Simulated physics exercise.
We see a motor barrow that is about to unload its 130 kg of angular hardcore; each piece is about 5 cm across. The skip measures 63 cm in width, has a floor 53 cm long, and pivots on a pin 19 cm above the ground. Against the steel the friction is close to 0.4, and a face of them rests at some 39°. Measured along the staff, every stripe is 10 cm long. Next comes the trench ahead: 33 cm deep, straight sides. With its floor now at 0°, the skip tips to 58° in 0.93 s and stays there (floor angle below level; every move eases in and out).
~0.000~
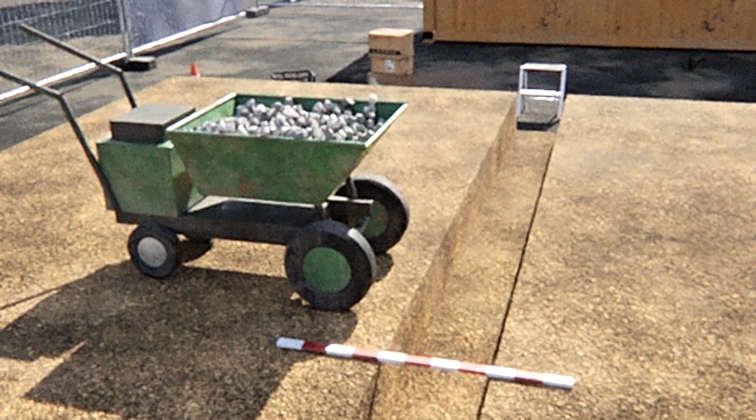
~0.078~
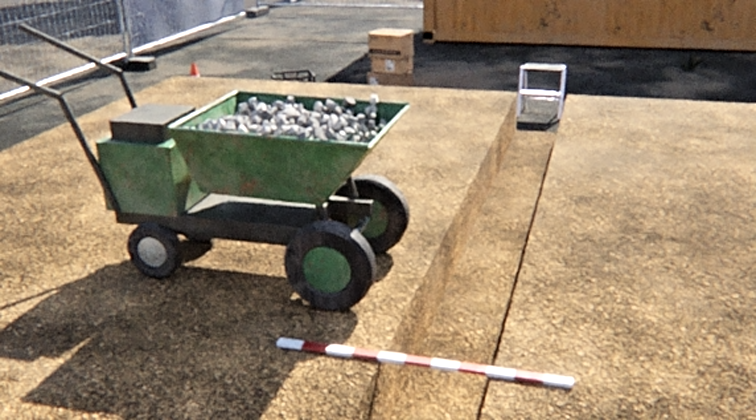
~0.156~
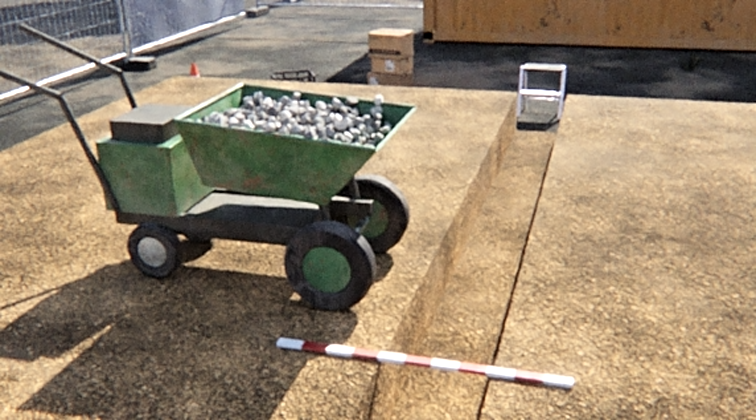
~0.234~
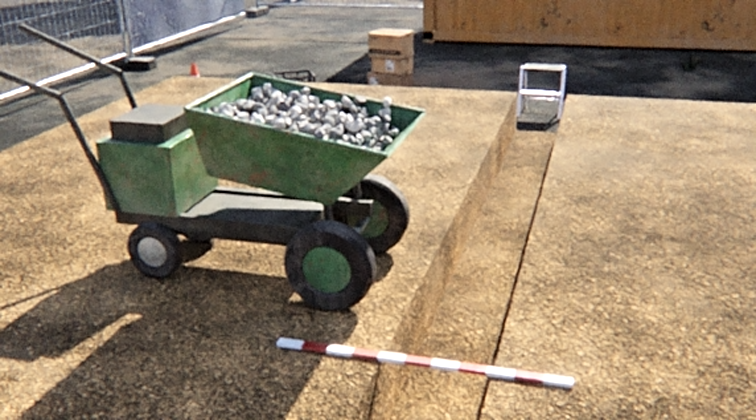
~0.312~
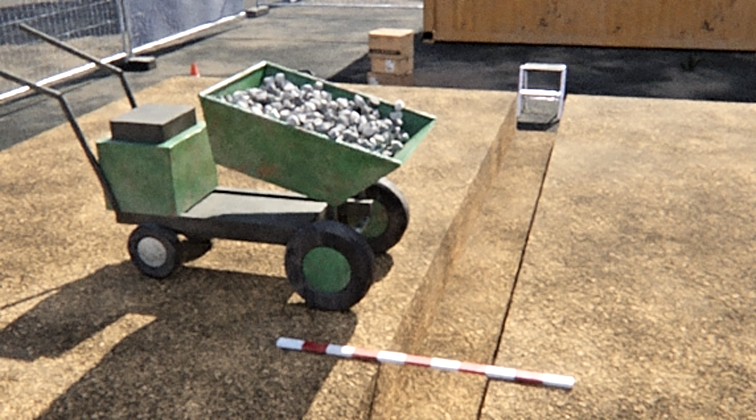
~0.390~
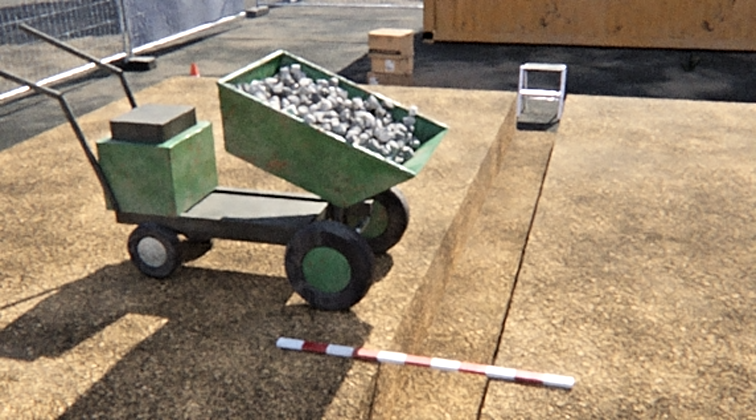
A green motor barrow's skip full of grey stones tilting steadily forward to the right, its rear rising off the chassis.
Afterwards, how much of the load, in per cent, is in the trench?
About 20 per cent.
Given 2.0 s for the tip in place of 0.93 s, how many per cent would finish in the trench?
In that case some 25 per cent.
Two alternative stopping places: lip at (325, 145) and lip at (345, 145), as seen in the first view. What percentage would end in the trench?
Close to 35 percent in the first case, 30 percent in the second.
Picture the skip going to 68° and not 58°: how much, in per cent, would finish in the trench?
The trench would hold about 40% of it.
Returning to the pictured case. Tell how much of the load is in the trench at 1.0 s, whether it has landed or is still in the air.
Close to 5 per cent at that time.
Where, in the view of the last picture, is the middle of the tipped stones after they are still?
In the last view, about (514, 293).
After 0.7 s the floor is at 49°; 100 % in the skip; the foremost stones are at (460, 197).
After 1.0 s the floor is at 58°; 92 % in the skip, 7 % in the trench, 2 % past the trench; the foremost stones are at (530, 307).
After 1.4 s the floor is at 58°; 69 % in the skip, 12 % in the trench, 19 % past the trench; the foremost stones are at (614, 307).
After 3.3 s the floor is at 58°; 59 % in the skip, 20 % in the trench, 20 % past the trench; the foremost stones are at (659, 299).
